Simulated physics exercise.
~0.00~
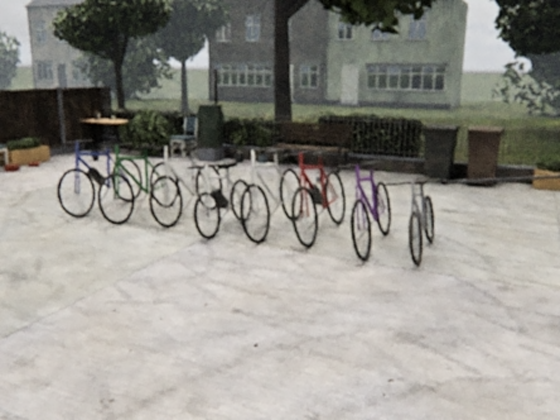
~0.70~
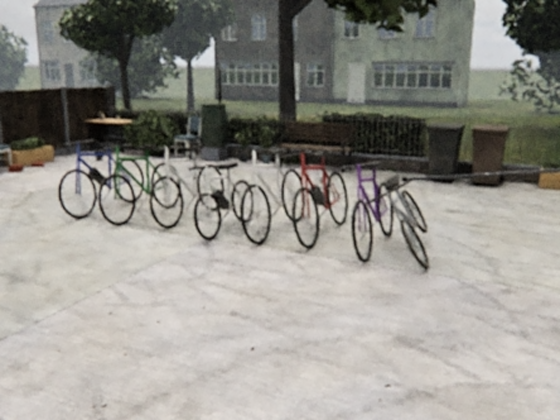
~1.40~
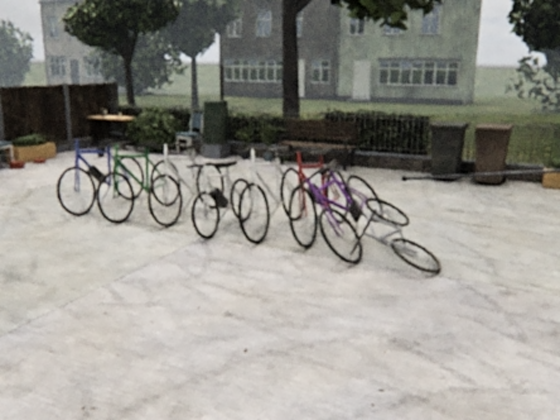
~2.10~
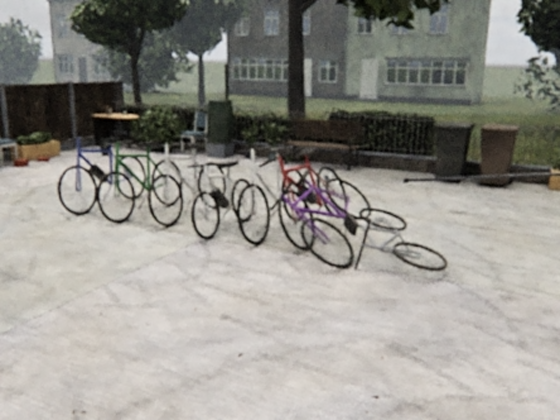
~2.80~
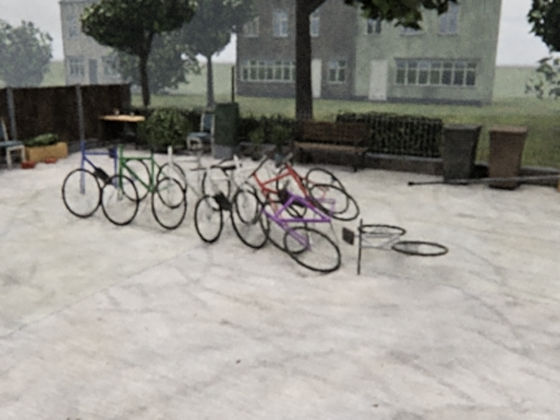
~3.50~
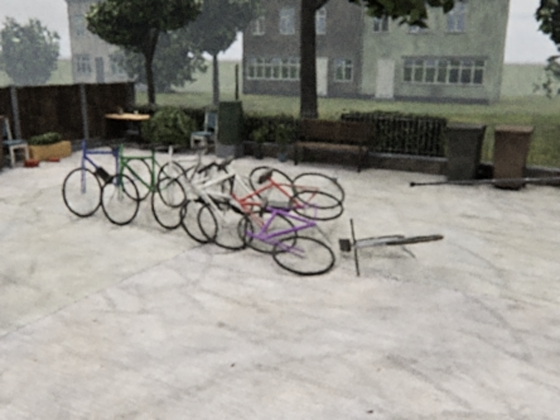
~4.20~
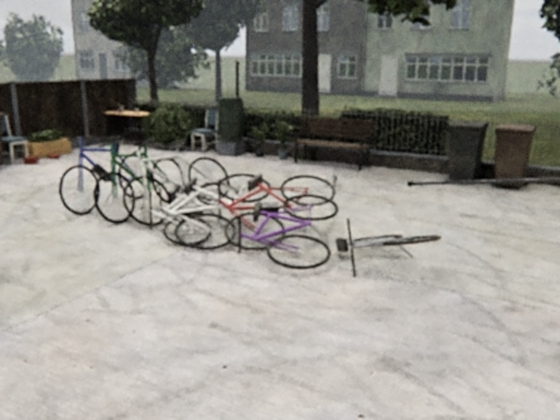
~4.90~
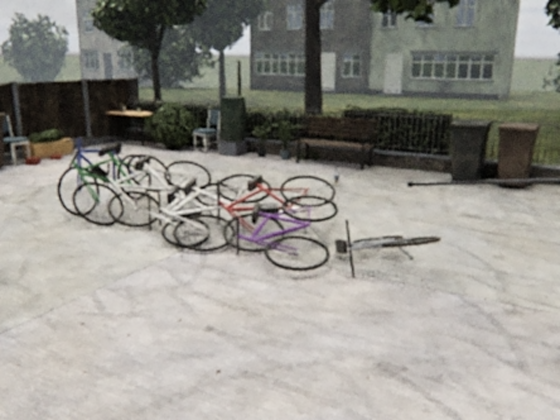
Parked bicycles toppling leftward one after another in a paved yard, the purple then red falling, the blue one left standing.
